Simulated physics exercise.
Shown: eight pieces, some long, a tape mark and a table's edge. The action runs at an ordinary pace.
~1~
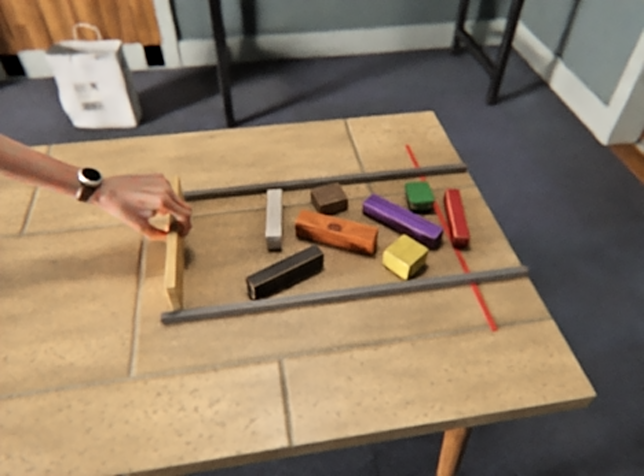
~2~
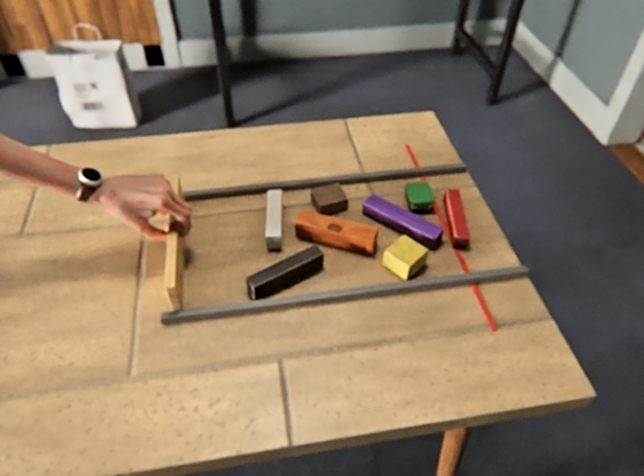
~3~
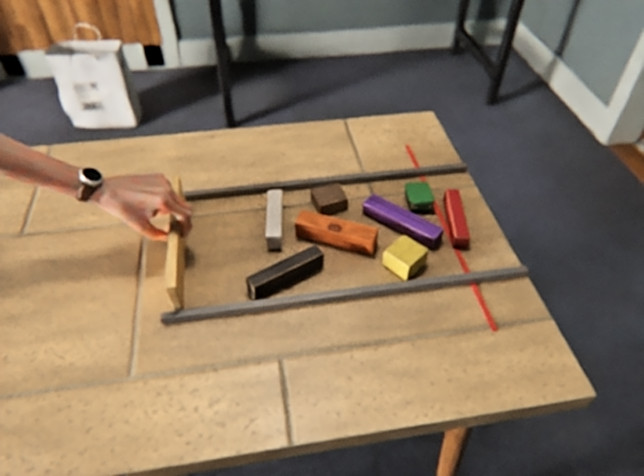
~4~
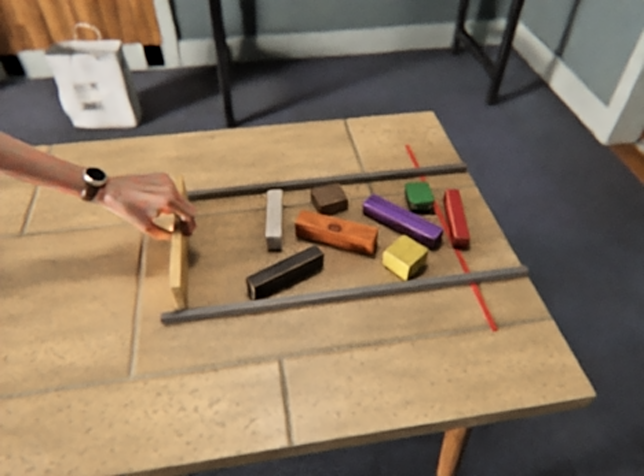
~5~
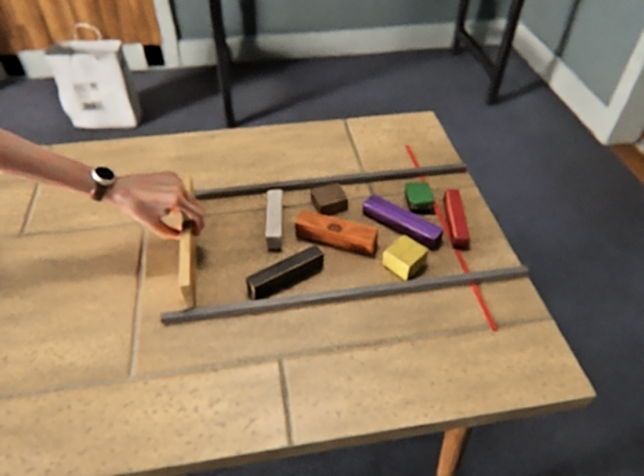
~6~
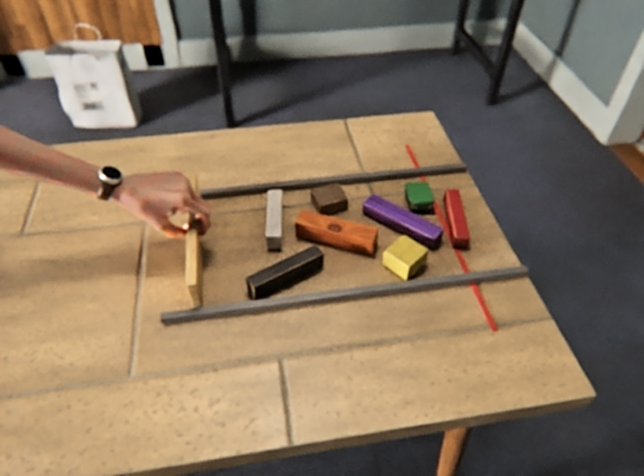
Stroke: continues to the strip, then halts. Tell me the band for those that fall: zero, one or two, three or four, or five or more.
The board is going to sweep off three, or four.
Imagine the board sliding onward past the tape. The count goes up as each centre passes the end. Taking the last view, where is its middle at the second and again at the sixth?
It sits around (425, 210) and after that around (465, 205).
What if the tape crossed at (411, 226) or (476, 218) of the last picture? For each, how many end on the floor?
The first try gives 1 and the second gives 6.
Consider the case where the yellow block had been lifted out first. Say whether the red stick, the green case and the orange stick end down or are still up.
Note: Red stick is off by the end; green case is off by the end; orange stick is on by the end.
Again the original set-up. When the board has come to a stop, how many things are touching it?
In total, 2.
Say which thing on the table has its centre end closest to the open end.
Result: The orange stick.
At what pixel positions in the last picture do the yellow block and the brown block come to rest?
The yellow block stops around (504, 250); the brown block around (453, 177).
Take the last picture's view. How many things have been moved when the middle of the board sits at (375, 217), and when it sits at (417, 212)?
By the first moment it's 8, by the second it's 8.
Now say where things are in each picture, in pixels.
Red stick (456, 217); green case (419, 198); purple stick (402, 221); board (176, 239); tape (444, 222), in the first picture.
Green case (419, 198); white bar (275, 219), in the second picture.
Purple stick (402, 221); yellow block (405, 257), in the third picture.
Red stick (456, 217); brown block (329, 199), in the fourth picture.
Green case (419, 198); orange stick (336, 232), in the fifth picture.
Red stick (456, 217); green case (419, 198); purple stick (402, 221); board (195, 237); tape (444, 222), in the sixth picture.
Early on, none off yet; red stick at rest near (456, 217); green case at rest near (419, 198); purple stick at rest near (402, 221).
Finally, the number that fall off is three or four; lost, purple stick, green case and red stick.
